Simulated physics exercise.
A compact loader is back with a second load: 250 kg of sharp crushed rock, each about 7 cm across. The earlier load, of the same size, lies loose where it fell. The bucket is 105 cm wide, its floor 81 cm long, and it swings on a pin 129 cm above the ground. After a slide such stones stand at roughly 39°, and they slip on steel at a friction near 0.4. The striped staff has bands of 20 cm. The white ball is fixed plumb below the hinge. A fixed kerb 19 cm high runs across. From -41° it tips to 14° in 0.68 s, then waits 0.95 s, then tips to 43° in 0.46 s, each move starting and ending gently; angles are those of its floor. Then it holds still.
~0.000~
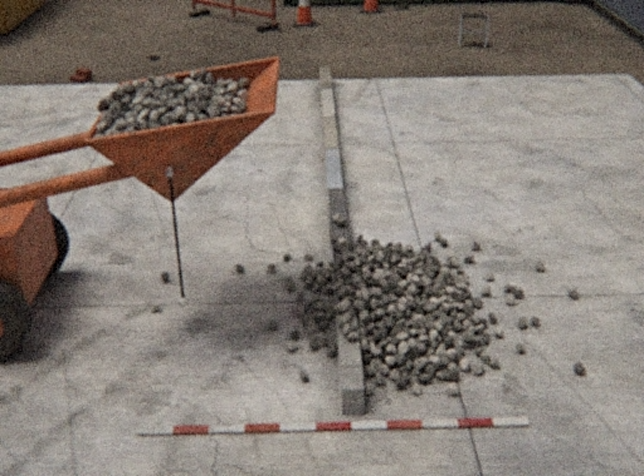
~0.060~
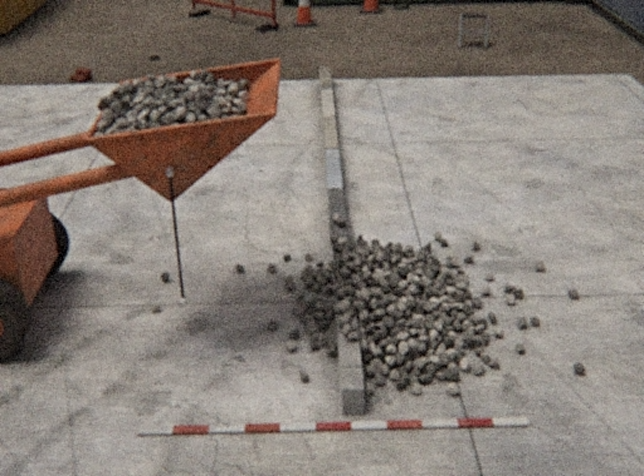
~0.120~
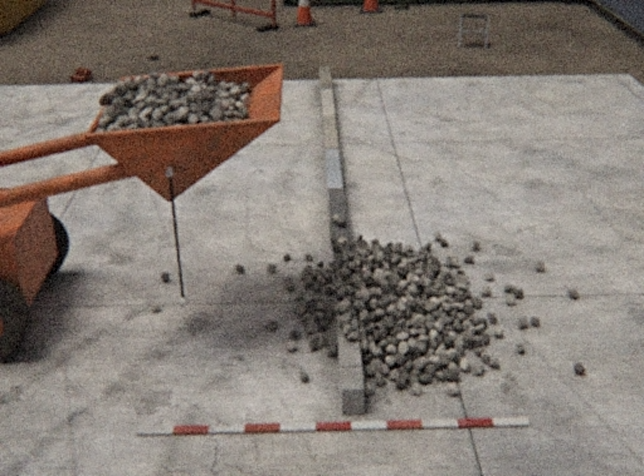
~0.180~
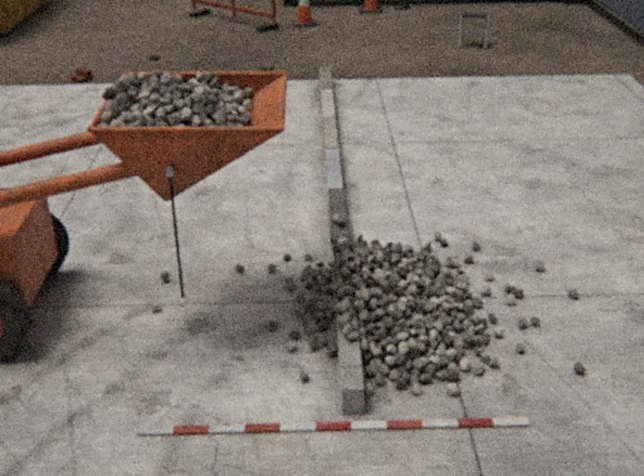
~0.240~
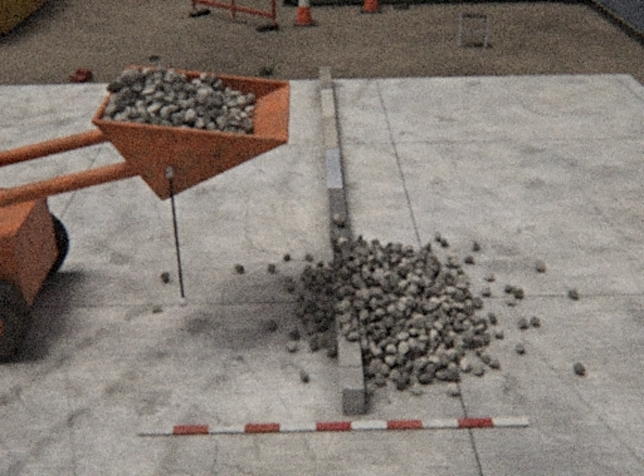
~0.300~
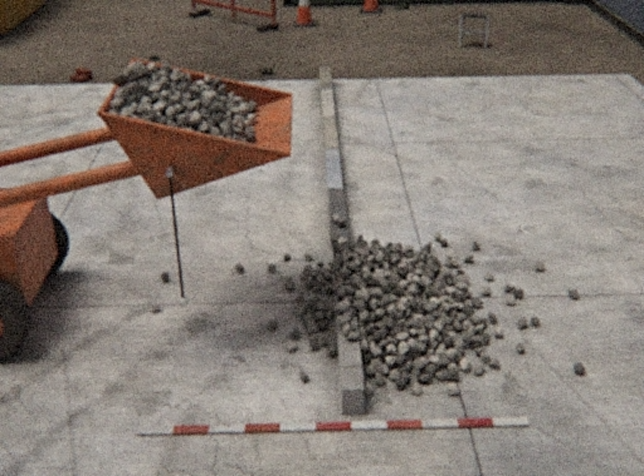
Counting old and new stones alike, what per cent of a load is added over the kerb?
Close to 6 parts in a hundred.
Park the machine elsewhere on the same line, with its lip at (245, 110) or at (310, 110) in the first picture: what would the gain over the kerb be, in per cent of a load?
About 0 and 25 per cent.
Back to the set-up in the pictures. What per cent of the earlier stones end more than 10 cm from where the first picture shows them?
About 0 per cent.
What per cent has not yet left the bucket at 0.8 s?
About 100 per cent.
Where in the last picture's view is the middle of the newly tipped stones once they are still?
Around (304, 297).
After 0.5 s the floor is at 5°; in per cent of one load, 100 in the bucket, 13 on this side of the kerb, 87 over the kerb; the foremost stones are at (535, 305).
After 0.8 s the floor is at 14°; in per cent of one load, 100 in the bucket, 13 on this side of the kerb, 87 over the kerb; the foremost stones are at (535, 305).
After 2.5 s the floor is at 43°; in per cent of one load, 10 in the bucket, 99 on this side of the kerb, 92 over the kerb; the foremost stones are at (535, 305).
After 5.0 s the floor is at 43°; in per cent of one load, 0 in the bucket, 107 on this side of the kerb, 93 over the kerb; the foremost stones are at (535, 305). Net gain over the kerb, 6.
